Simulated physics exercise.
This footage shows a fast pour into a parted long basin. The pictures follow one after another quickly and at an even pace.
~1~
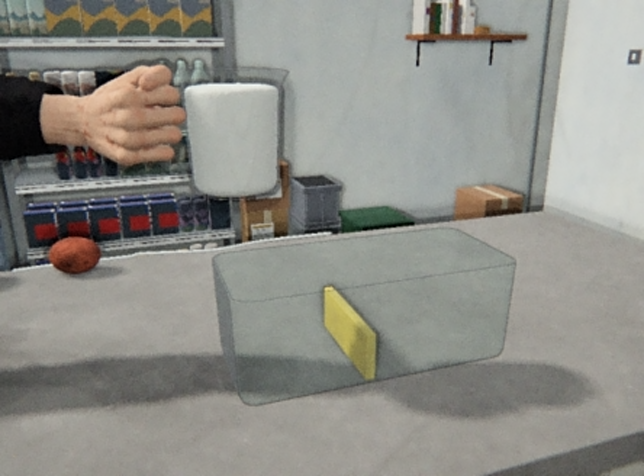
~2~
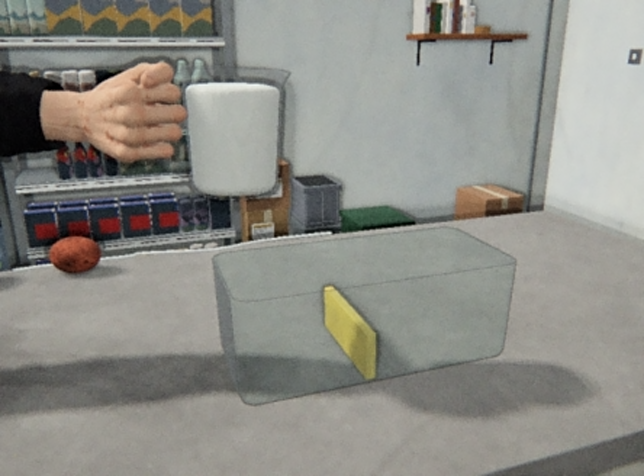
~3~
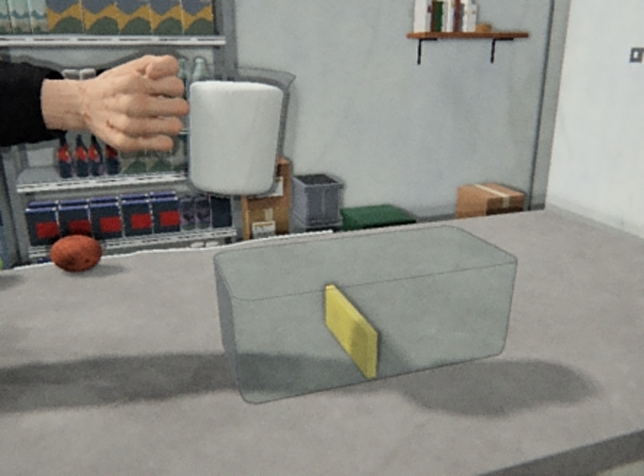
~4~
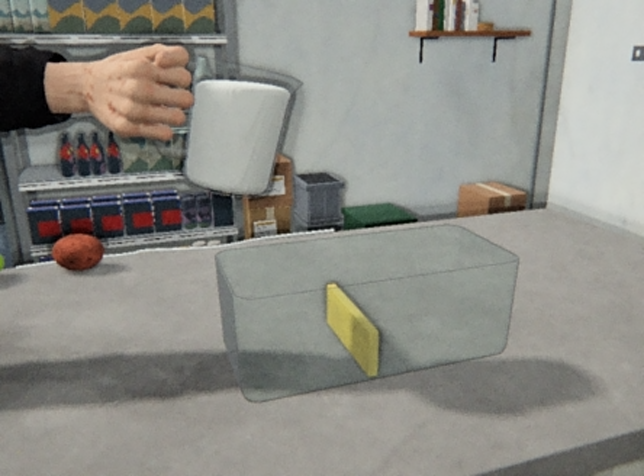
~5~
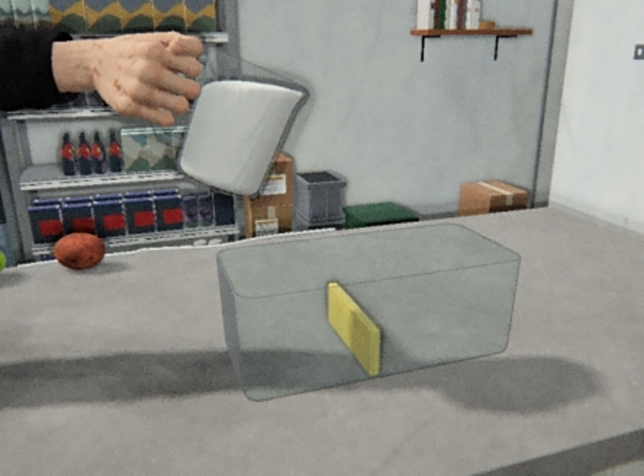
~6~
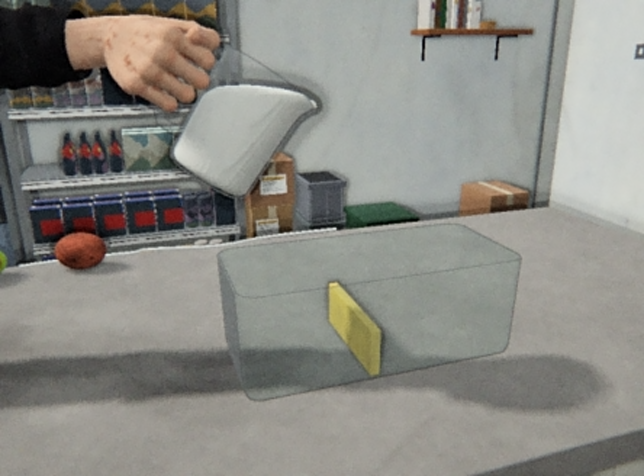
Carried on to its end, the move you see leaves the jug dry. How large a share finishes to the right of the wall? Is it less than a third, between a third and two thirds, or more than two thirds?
Between a third and two thirds.
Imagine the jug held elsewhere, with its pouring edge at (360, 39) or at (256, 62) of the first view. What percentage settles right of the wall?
Roughly 90 % and 10 %.
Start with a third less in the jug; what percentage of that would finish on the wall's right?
Estimated share: Close to 35 per cent.
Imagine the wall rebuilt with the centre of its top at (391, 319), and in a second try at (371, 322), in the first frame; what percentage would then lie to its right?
Estimated: 10 % first, 15 % second.
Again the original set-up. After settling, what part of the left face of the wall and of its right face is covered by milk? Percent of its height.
I'd put the left at about 20 and the right at about 20.
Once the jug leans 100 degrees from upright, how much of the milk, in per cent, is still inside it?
Still holding around 55 %, give or take.
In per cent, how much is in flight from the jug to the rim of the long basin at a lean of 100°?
Roughly 30 percent.
A moment on, the jug is tipped right over and 56 per cent is still to pour, 0 is left of the wall and 15 right of it.
Next, the jug is tipped right over and 10 per cent is still to pour, 26 is left of the wall and 47 right of it.
Then the jug is tipped right over and 0 per cent is still to pour, 40 is left of the wall and 57 right of it.
Later the jug is tipped right over and 0 per cent is still to pour, 41 is left of the wall and 57 right of it.
At rest 41 per cent lies left of the wall, 58 right of it and 1 outside.
